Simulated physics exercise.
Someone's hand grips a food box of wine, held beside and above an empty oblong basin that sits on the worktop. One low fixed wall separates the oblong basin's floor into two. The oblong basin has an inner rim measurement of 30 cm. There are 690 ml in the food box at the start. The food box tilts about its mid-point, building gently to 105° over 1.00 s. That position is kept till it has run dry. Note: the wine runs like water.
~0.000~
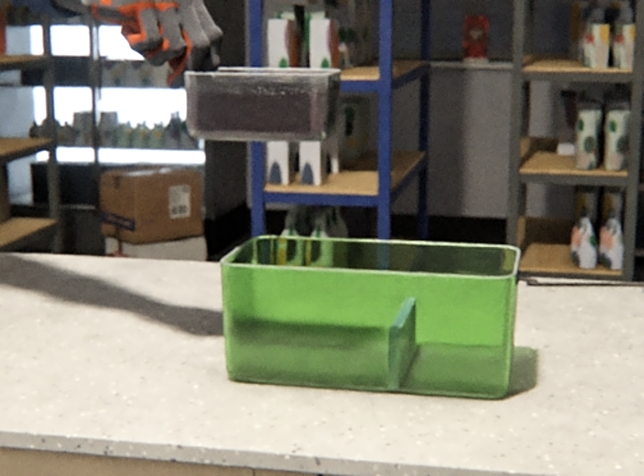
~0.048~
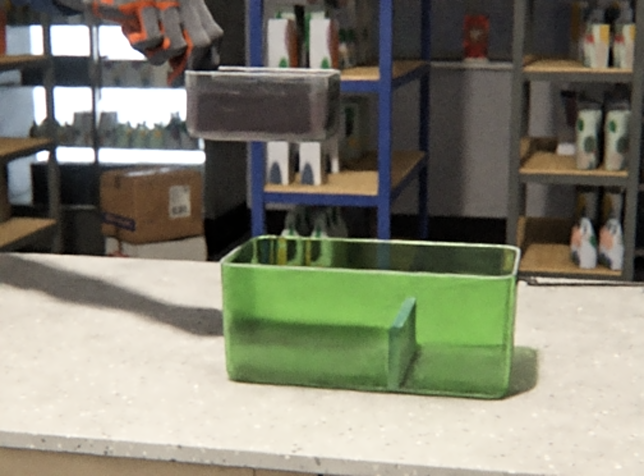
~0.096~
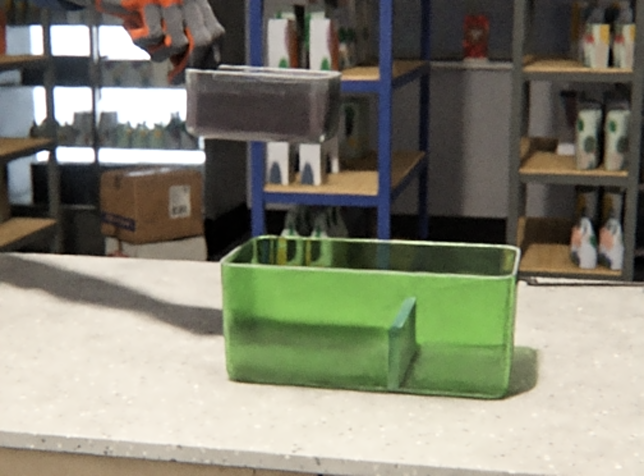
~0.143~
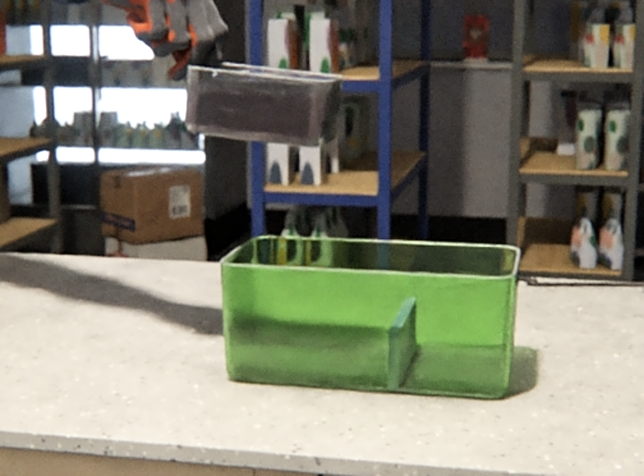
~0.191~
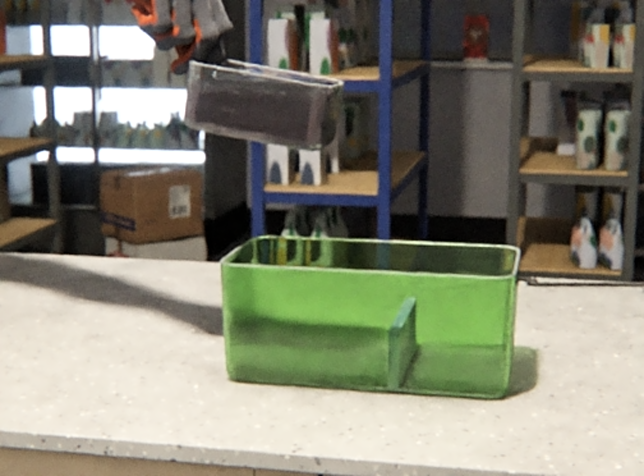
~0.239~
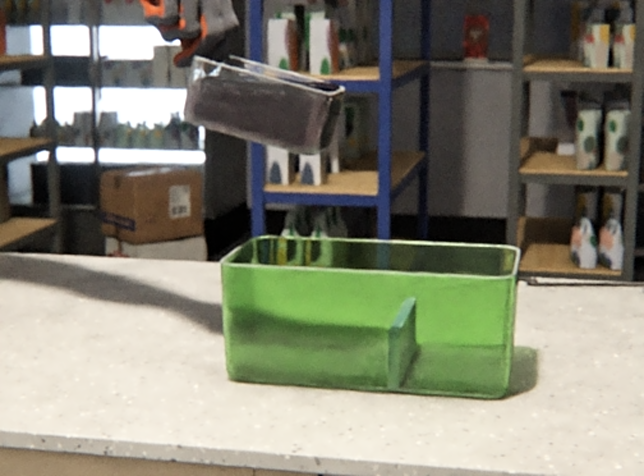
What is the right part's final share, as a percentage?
About 53 per cent.
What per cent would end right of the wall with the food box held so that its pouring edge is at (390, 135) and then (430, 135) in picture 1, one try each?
First 80, then 90 per cent.
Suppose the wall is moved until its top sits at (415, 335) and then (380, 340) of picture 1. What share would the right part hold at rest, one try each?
Respectively 45 and 60 %.
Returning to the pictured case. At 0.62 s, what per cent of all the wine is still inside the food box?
Portion remaining: Approx. 34 per cent.
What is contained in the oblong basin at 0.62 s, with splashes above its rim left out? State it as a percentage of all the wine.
Roughly 20 percent of it.
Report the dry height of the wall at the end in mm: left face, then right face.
The left side gives some 50 mm, the right side some 38 mm.
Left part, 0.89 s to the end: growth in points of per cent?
12 %.
By 0.62 s the tilt is 71° and 35 per cent is still to pour, 5 is left of the wall and 15 right of it.
By 0.89 s the tilt is 102° and 7 per cent is still to pour, 33 is left of the wall and 53 right of it.
By 1.18 s the tilt is 105° and 0 per cent is still to pour, 43 is left of the wall and 53 right of it.
By 1.50 s the tilt is 105° and 0 per cent is still to pour, 45 is left of the wall and 53 right of it.
At rest 45 per cent lies left of the wall, 53 right of it and 3 outside.
